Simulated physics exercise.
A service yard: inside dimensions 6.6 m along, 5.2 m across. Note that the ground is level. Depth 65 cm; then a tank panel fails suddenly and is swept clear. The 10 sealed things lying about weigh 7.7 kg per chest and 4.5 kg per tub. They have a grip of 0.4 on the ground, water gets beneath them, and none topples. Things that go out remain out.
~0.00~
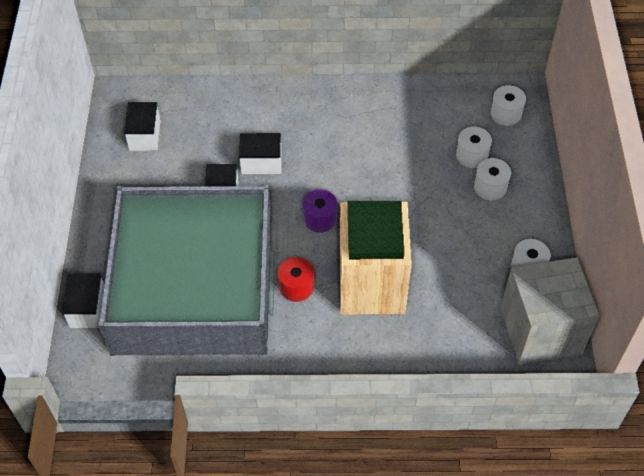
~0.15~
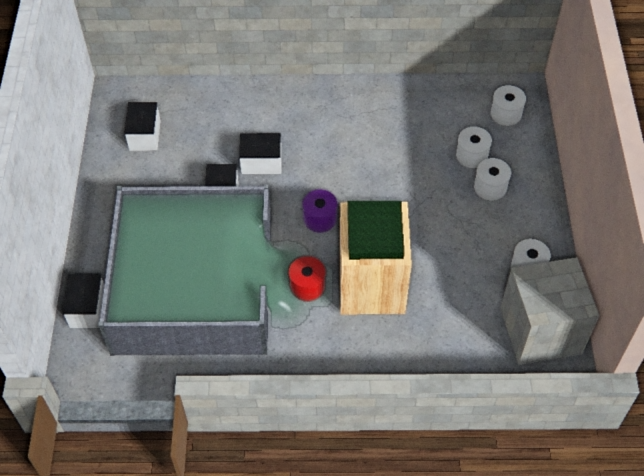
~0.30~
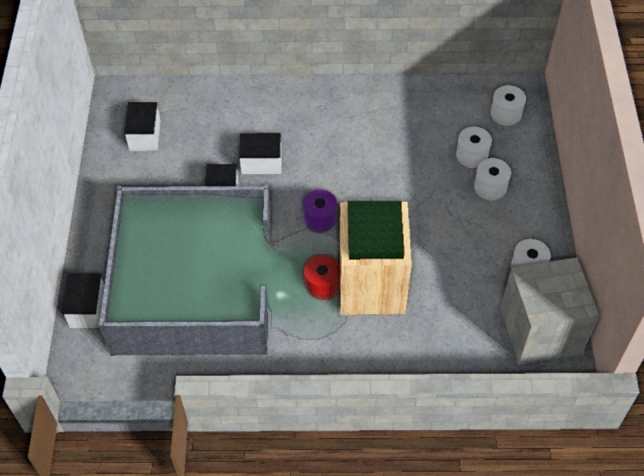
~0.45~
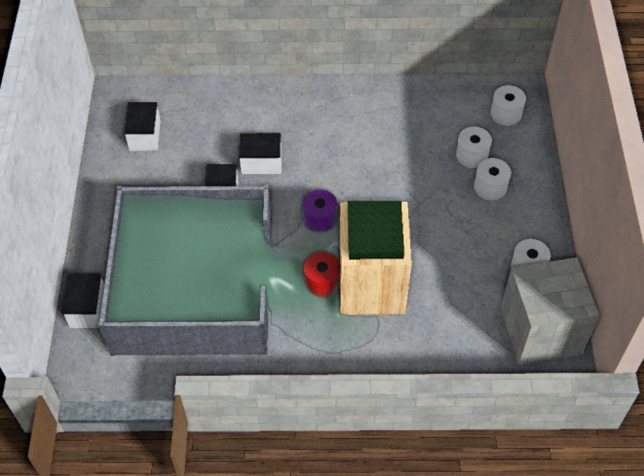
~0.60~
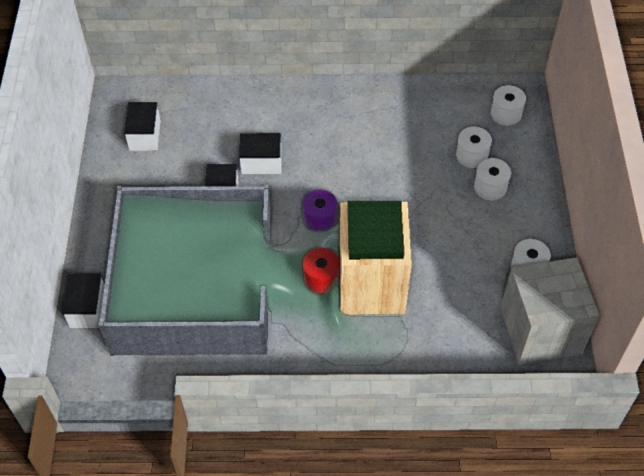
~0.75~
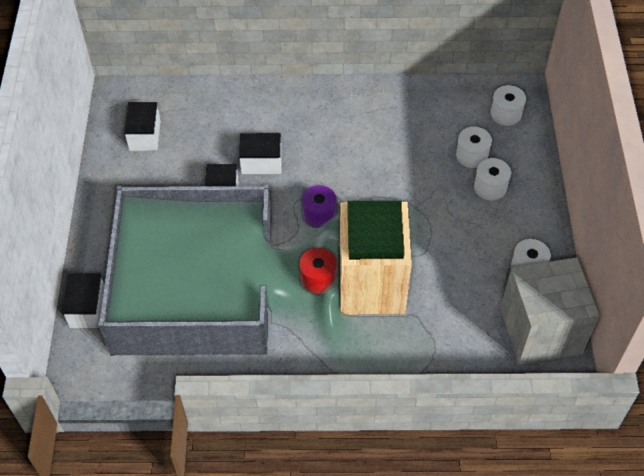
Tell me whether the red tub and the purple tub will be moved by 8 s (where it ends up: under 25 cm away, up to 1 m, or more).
In order: The red tub strays a long way; the purple tub strays a long way.
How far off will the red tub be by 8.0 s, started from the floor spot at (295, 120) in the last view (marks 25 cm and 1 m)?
Outcome: It is taken a long way.
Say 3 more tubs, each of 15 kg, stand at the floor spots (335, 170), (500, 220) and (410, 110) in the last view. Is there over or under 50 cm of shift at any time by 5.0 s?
Beyond it, within it, beyond it.
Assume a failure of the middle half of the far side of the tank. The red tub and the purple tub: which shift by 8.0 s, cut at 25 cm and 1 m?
Under that change the red tub would sit tight and the purple tub would sit tight.
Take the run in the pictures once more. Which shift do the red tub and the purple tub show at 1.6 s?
About 120 and 120 cm by then.
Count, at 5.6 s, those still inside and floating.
5.
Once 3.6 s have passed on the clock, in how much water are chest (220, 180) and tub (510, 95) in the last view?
Roughly 1 and 15 cm.
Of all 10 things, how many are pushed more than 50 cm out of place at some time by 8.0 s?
The total is 7.
After 1.6 s the red tub is near (283, 356), 1.2 m from its start, afloat; the purple tub is near (296, 140), 1.1 m from its start, aground; 0 of 10 are out; 1 afloat.
After 3.6 s the red tub is near (72, 380), 3.0 m from its start, afloat; the purple tub is near (279, 78), 2.3 m from its start, afloat; 0 of 10 are out; 5 afloat.
After 5.6 s the red tub has gone out; the purple tub is near (257, 106), 1.9 m from its start, afloat; 1 of 10 are out; 5 afloat.
After 8.0 s the red tub has gone out; the purple tub is near (226, 129), 1.8 m from its start, afloat; 1 of 10 are out; 8 afloat.
